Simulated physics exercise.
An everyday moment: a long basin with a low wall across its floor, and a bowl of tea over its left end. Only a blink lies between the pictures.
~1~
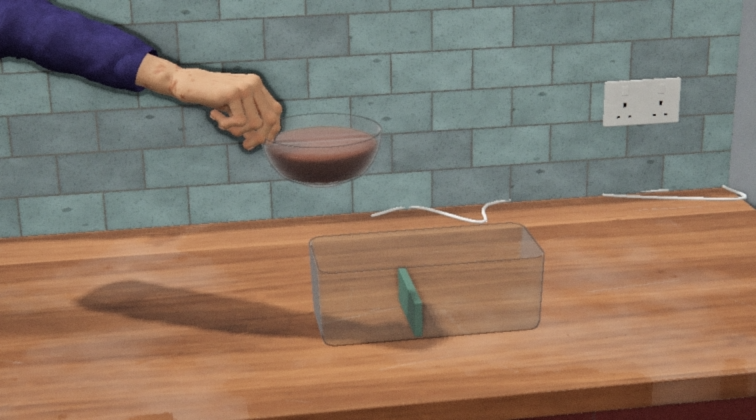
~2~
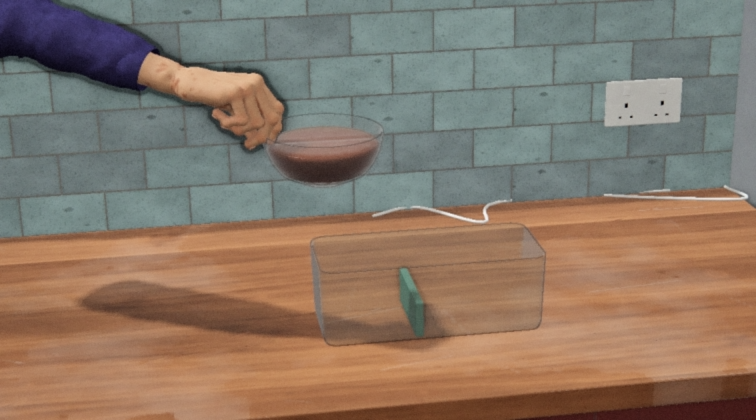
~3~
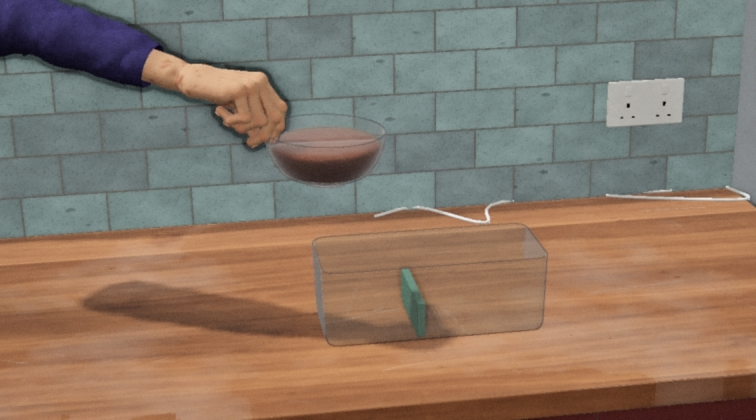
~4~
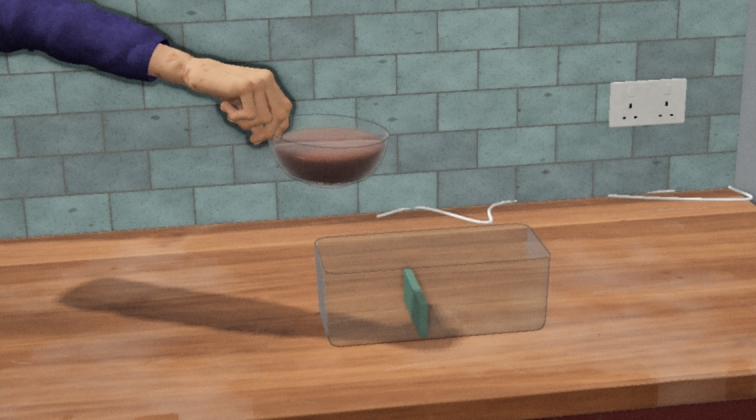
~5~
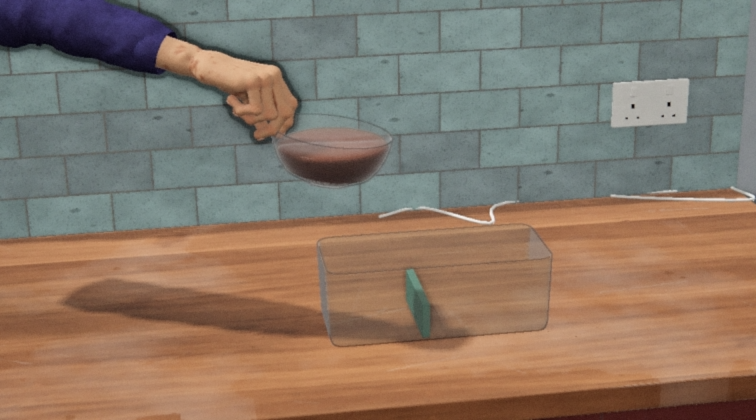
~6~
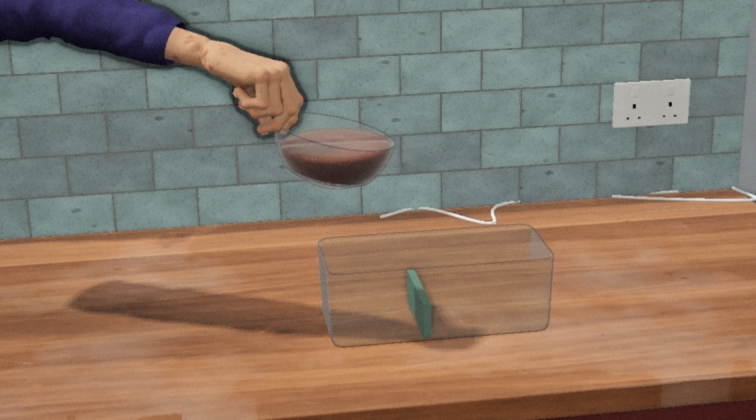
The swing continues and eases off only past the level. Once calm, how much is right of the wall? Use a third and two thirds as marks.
In the end over two thirds is right of the wall.
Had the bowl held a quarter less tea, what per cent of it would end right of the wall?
It comes to 70 per cent or so.
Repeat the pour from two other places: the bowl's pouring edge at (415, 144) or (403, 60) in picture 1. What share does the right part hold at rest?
Roughly 95 per cent, and 95 per cent.
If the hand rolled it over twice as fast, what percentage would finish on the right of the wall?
Close to 65 per cent.
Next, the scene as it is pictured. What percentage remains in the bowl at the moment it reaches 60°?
Some 45 per cent.
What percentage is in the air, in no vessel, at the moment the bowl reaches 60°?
It comes to 30 per cent or so.
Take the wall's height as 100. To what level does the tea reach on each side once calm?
Some 20 per cent left and 50 right.
A moment on, the tilt is 60° and 45 per cent is still to pour, 2 is left of the wall and 21 right of it.
Next, the tilt is 91° and 3 per cent is still to pour, 13 is left of the wall and 77 right of it.
Then the tilt is 100° and 0 per cent is still to pour, 22 is left of the wall and 77 right of it.
Later the tilt is 100° and 0 per cent is still to pour, 22 is left of the wall and 77 right of it.
Finally, 22 per cent lies left of the wall, 77 right of it and 1 outside.
